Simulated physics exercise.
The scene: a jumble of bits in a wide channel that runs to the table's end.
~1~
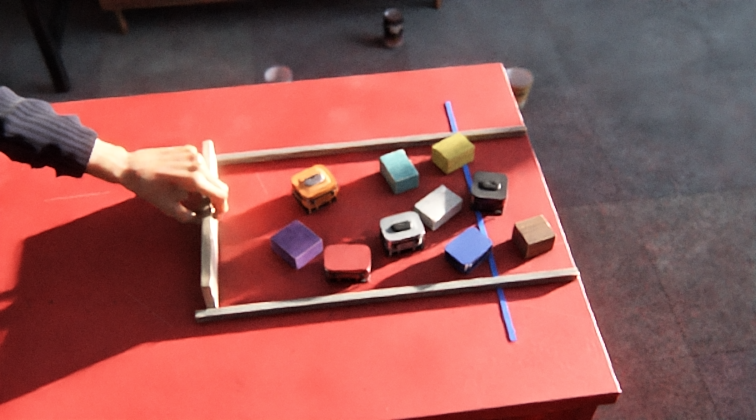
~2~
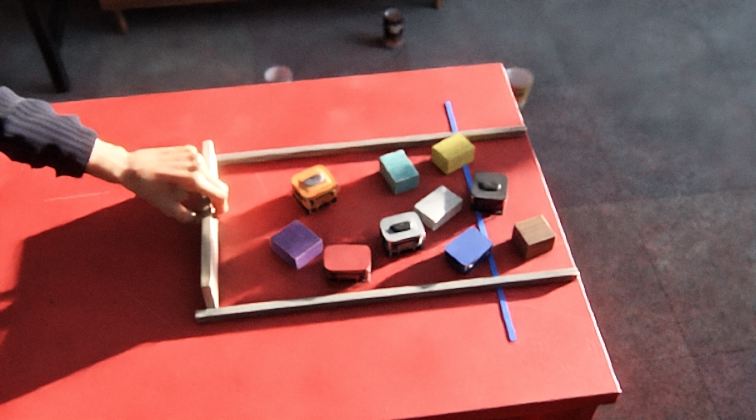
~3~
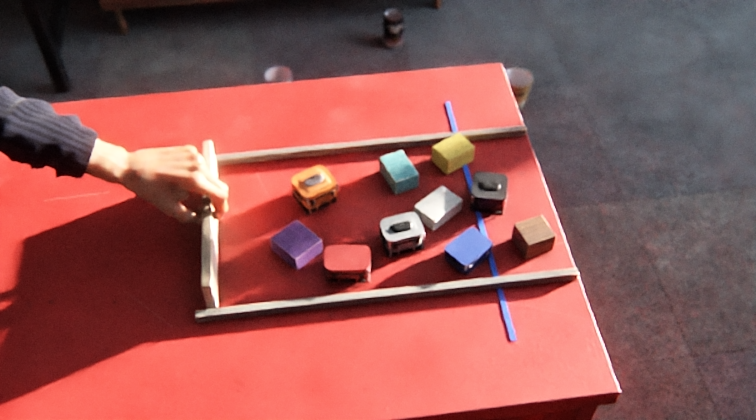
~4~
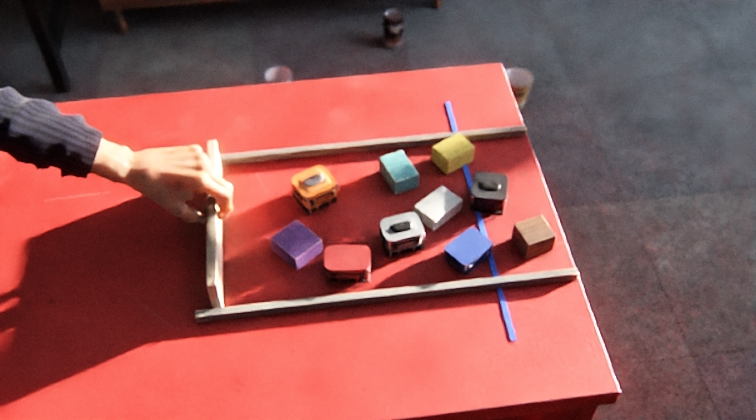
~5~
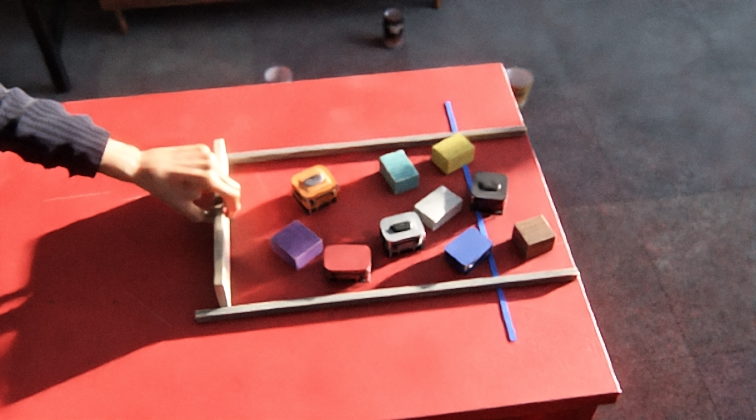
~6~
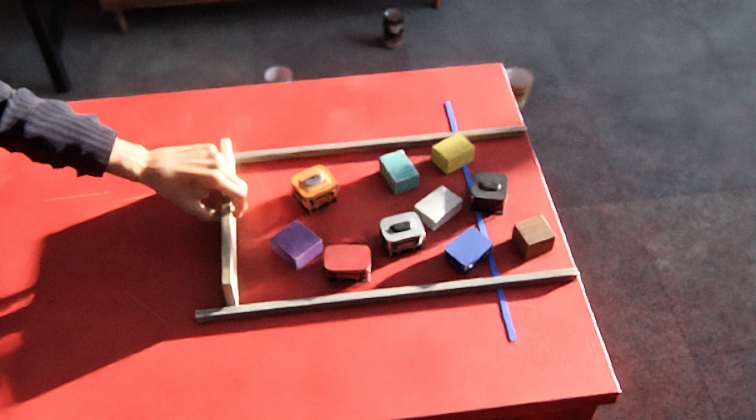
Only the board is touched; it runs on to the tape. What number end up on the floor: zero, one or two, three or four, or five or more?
The number that fall off is one or two.
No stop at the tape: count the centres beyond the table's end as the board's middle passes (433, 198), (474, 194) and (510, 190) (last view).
In that order 0, 2 and 6.
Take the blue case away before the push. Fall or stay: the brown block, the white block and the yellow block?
The brown block falls; the white block stays on; the yellow block remains up.
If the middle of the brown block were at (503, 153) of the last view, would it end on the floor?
Then it survives.
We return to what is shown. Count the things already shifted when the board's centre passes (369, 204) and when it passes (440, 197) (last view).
First 6, then 10.
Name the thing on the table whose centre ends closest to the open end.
Foremost is the yellow block.
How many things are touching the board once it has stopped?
It touches 3.
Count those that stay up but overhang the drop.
Overhanging: 2.
Soon after, none off yet; brown block at rest near (534, 237); black case at rest near (489, 193); yellow block at rest near (453, 153).
In the end, the number that fall off is one or two; gone, black case and brown block.
